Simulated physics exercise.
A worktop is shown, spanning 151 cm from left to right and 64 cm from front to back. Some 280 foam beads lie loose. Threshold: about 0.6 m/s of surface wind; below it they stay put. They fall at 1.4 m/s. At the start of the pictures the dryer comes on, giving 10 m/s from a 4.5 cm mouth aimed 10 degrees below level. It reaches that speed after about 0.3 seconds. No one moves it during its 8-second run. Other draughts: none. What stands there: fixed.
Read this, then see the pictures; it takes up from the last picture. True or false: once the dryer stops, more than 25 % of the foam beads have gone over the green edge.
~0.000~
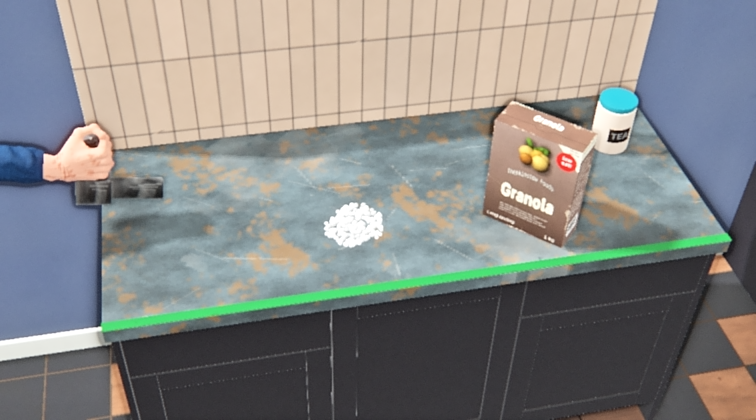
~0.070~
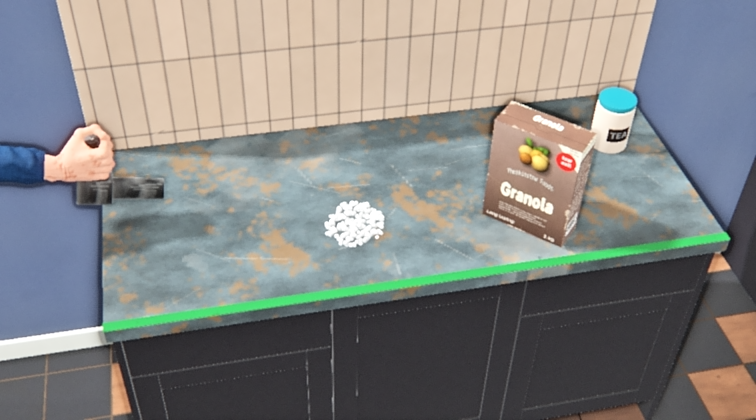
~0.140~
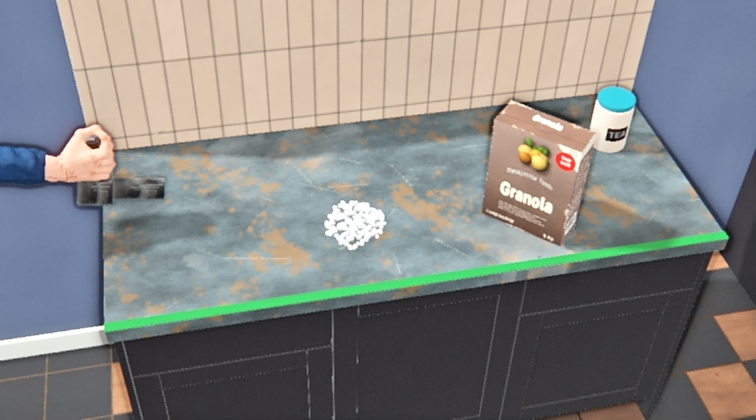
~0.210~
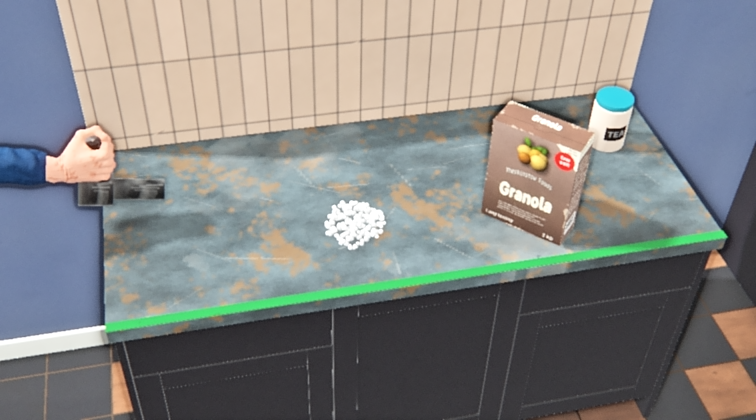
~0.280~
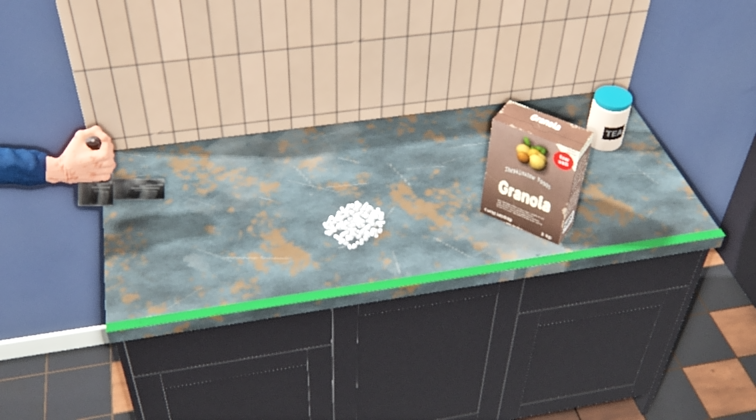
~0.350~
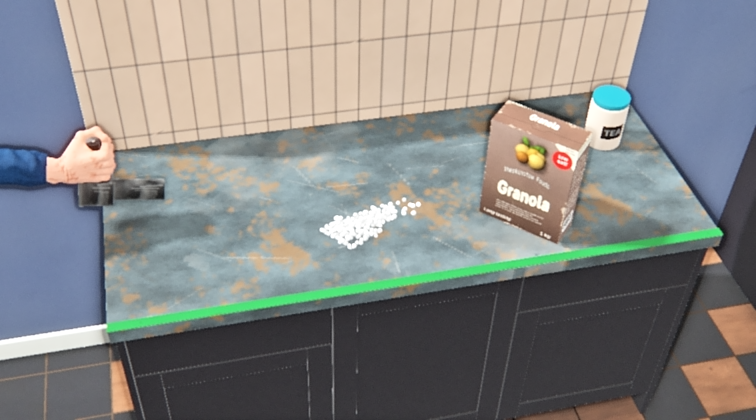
True.
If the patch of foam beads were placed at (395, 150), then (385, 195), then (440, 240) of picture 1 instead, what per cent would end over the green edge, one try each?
It goes 0 %, then 20 %, then 100 %.
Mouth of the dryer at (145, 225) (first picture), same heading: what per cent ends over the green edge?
Then around 50 percent.
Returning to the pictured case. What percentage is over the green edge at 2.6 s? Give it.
I'd say somewhere near 90 %.
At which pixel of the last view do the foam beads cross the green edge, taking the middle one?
The middle crossing sits close to (516, 268) in the last picture.
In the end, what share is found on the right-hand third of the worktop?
Roughly 1 %.
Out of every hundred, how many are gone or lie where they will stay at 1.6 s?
I reckon around 80 per cent.
After 1.6 s, 84 % are over the green edge; 80 % have settled or left.
After 2.6 s, 92 % are over the green edge; 99 % have settled or left.
After 4.4 s, 92 % are over the green edge; 99 % have settled or left.
After 8.0 s, at the end, 92 % are over the green edge.
